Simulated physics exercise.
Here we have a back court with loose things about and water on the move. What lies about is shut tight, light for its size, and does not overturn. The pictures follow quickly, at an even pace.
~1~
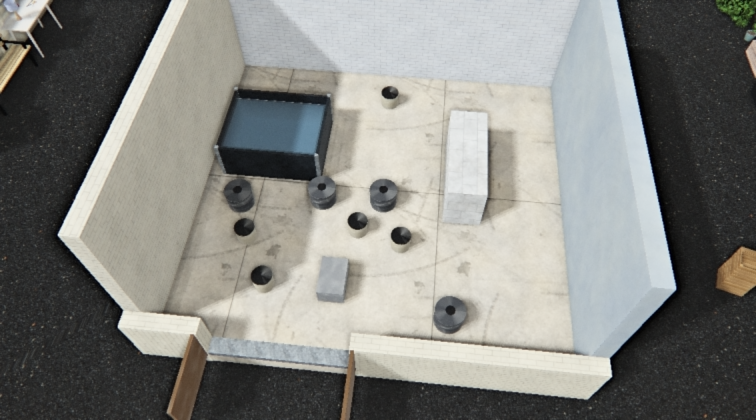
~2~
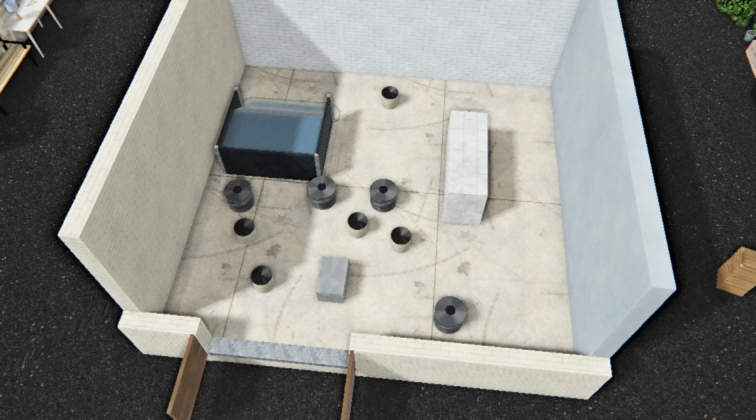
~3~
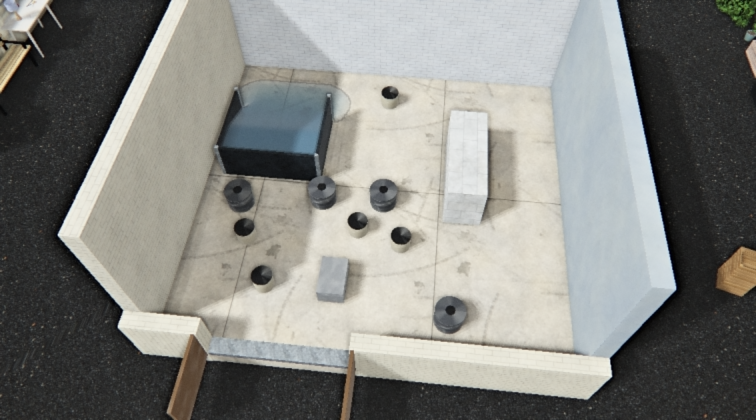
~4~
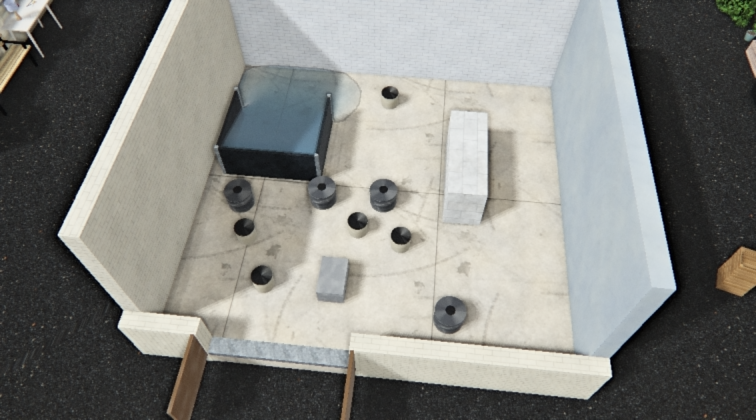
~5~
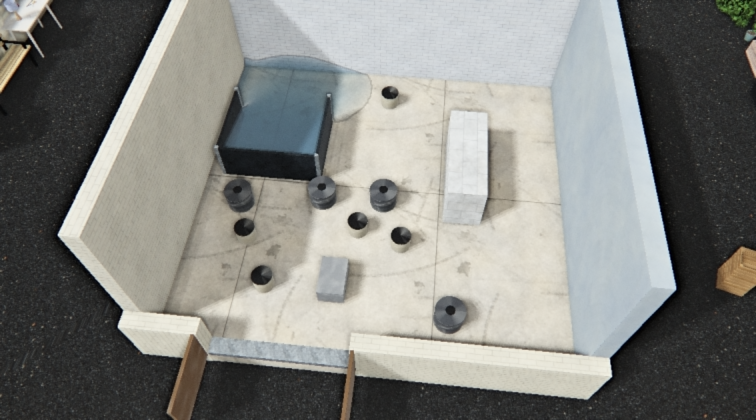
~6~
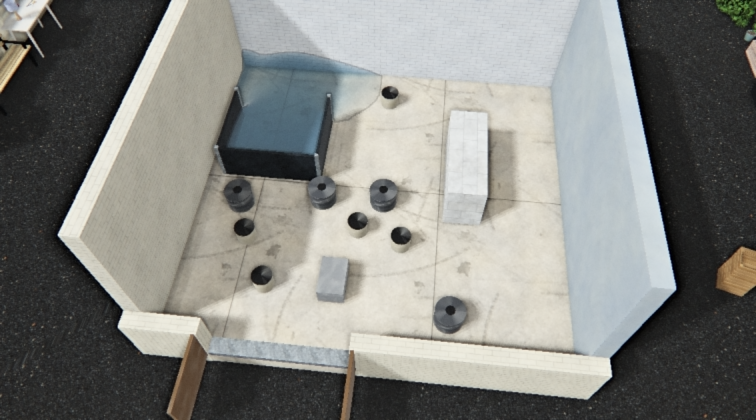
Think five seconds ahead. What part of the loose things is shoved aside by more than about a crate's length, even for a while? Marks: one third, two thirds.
It is not even a third.
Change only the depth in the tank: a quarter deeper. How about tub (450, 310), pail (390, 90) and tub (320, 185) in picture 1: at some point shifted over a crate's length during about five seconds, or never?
As listed: Under that, moved that far, not that far.
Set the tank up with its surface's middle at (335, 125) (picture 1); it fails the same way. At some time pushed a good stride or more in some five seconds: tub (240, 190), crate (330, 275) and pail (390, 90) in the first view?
In that order: Swept aside, not that far, yes.
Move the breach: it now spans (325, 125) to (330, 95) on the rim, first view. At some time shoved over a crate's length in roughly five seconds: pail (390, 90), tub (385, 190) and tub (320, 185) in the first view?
One after the other: Shifted that much, no, not that far.
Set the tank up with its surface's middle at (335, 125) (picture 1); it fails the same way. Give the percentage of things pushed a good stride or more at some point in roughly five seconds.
Close to 20 %.
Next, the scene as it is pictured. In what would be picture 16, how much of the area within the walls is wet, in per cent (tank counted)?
Some 30 per cent.
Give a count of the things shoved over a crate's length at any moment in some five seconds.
I count 1.
A moment on, 0 of 10 are well off their spots; 0 afloat.
Next, 1 of 10 are well off their spots; 0 afloat.
Later, 1 of 10 are well off their spots; 0 afloat.
In the end, 1 of 10 are well off their spots, and 1 have been at some point; 0 afloat.
